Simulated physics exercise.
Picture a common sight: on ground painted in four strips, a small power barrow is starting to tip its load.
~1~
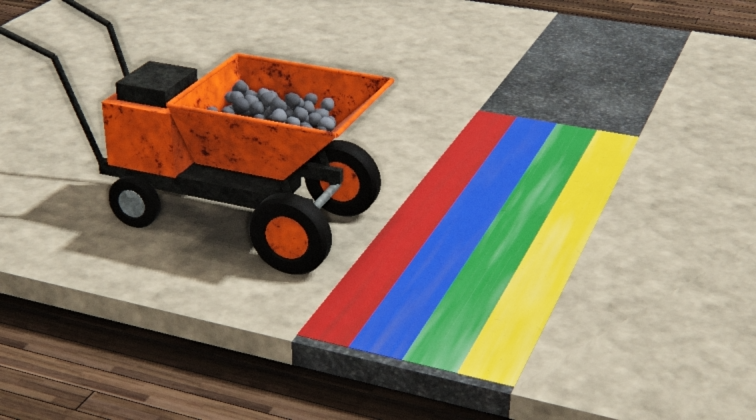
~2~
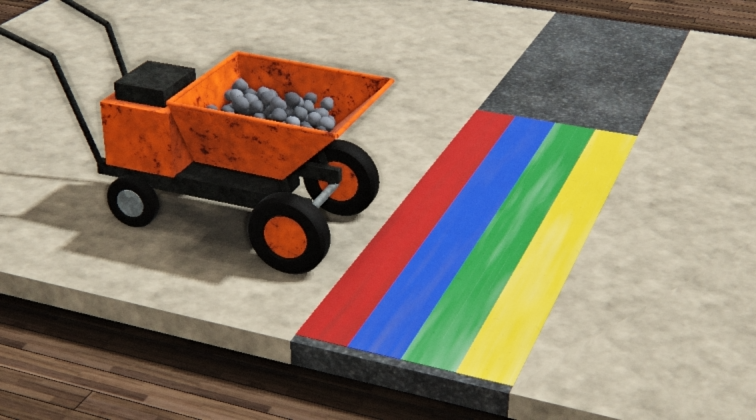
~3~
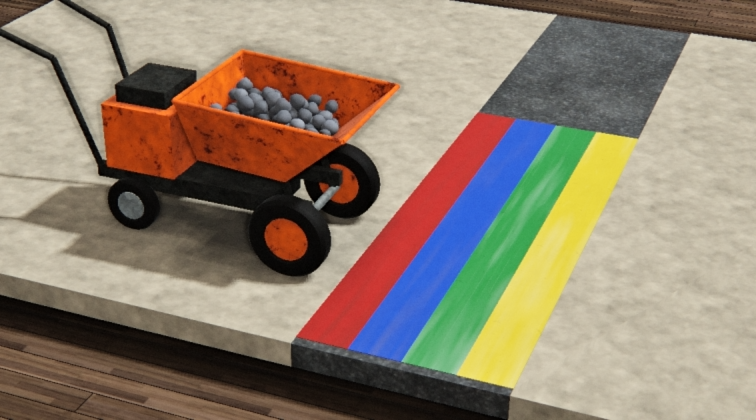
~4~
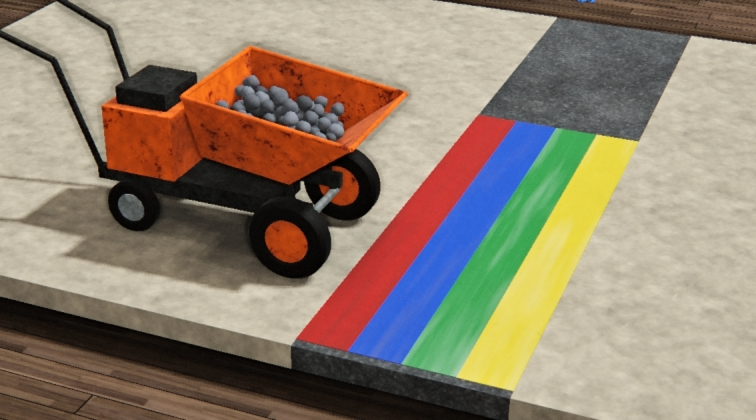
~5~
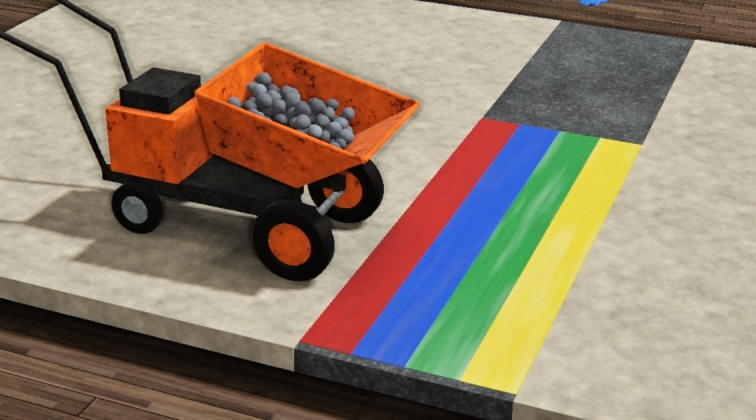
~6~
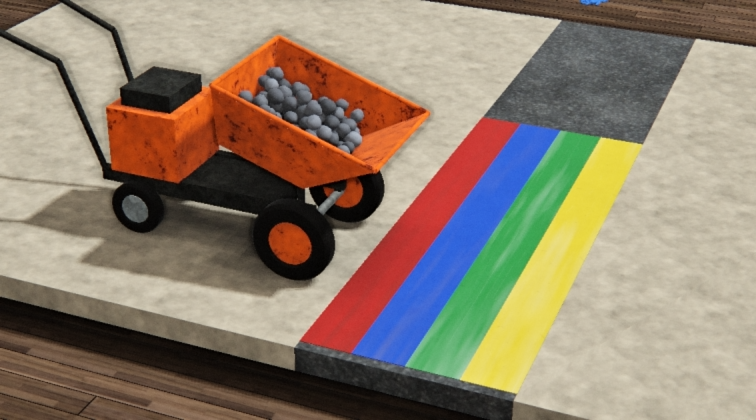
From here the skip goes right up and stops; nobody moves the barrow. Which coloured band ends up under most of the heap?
The green one.
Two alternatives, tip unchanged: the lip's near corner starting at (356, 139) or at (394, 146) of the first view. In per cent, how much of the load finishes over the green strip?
Estimates: 40 %, 10 %.
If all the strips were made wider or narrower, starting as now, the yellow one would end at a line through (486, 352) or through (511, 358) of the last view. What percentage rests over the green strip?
The first case gives around 30 %, the second around 40 %.
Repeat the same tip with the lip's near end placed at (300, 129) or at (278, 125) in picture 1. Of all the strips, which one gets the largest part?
Place one - the blue strip; place two - blue.
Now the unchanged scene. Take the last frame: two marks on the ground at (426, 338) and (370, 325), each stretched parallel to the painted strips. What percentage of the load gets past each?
Estimate, first then second: 70 %, 90 %.
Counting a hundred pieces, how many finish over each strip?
I'd say the red strip has near 0, the blue strip near 20, the green strip near 40 and the yellow strip near 25 per cent.
Soon after the last picture, skip tipped steeply; all in the skip.
A little later, skip tipped steeply; about two thirds in the skip; a small part over the blue strip; about a quarter over the green strip.
Later still, skip tipped right over; a small part in the skip; about a quarter over the blue strip; about half over the green strip; about a quarter over the yellow strip; a small part off the paint.
At rest, skip tipped right over; a small part in the skip; none over the red strip; about a quarter over the blue strip; about half over the green strip; about a quarter over the yellow strip; a small part off the paint.
